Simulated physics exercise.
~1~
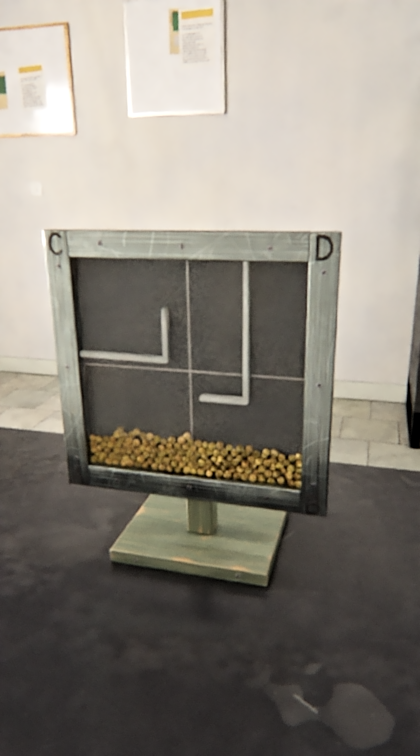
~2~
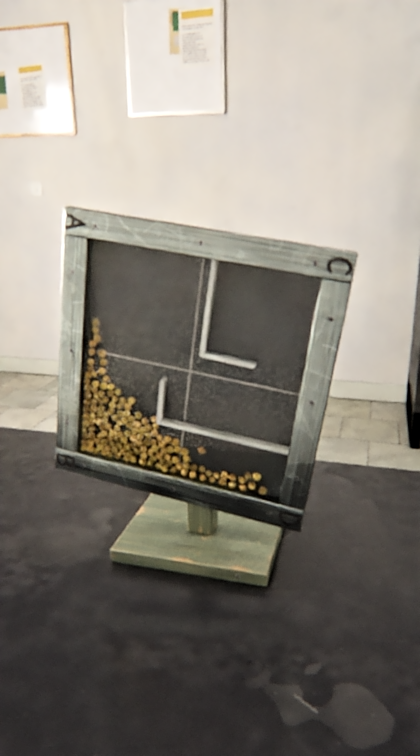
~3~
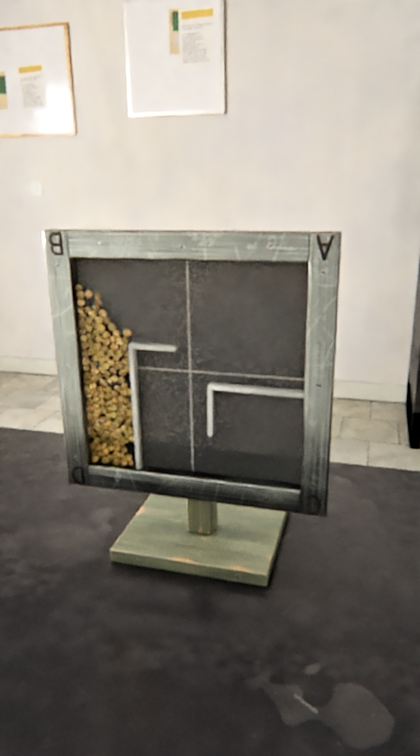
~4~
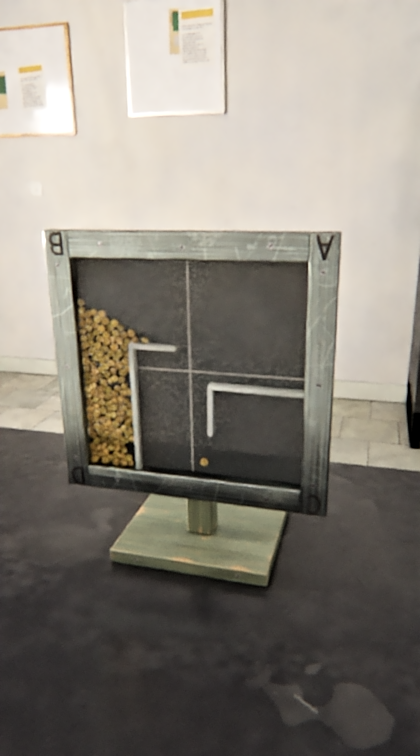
In a plain room with papers on the wall, a square framed box on a stand turned upside down, its small golden-brown beads sliding into the left side, where most ended up heaped behind an inner wall while one lay near the bottom middle.
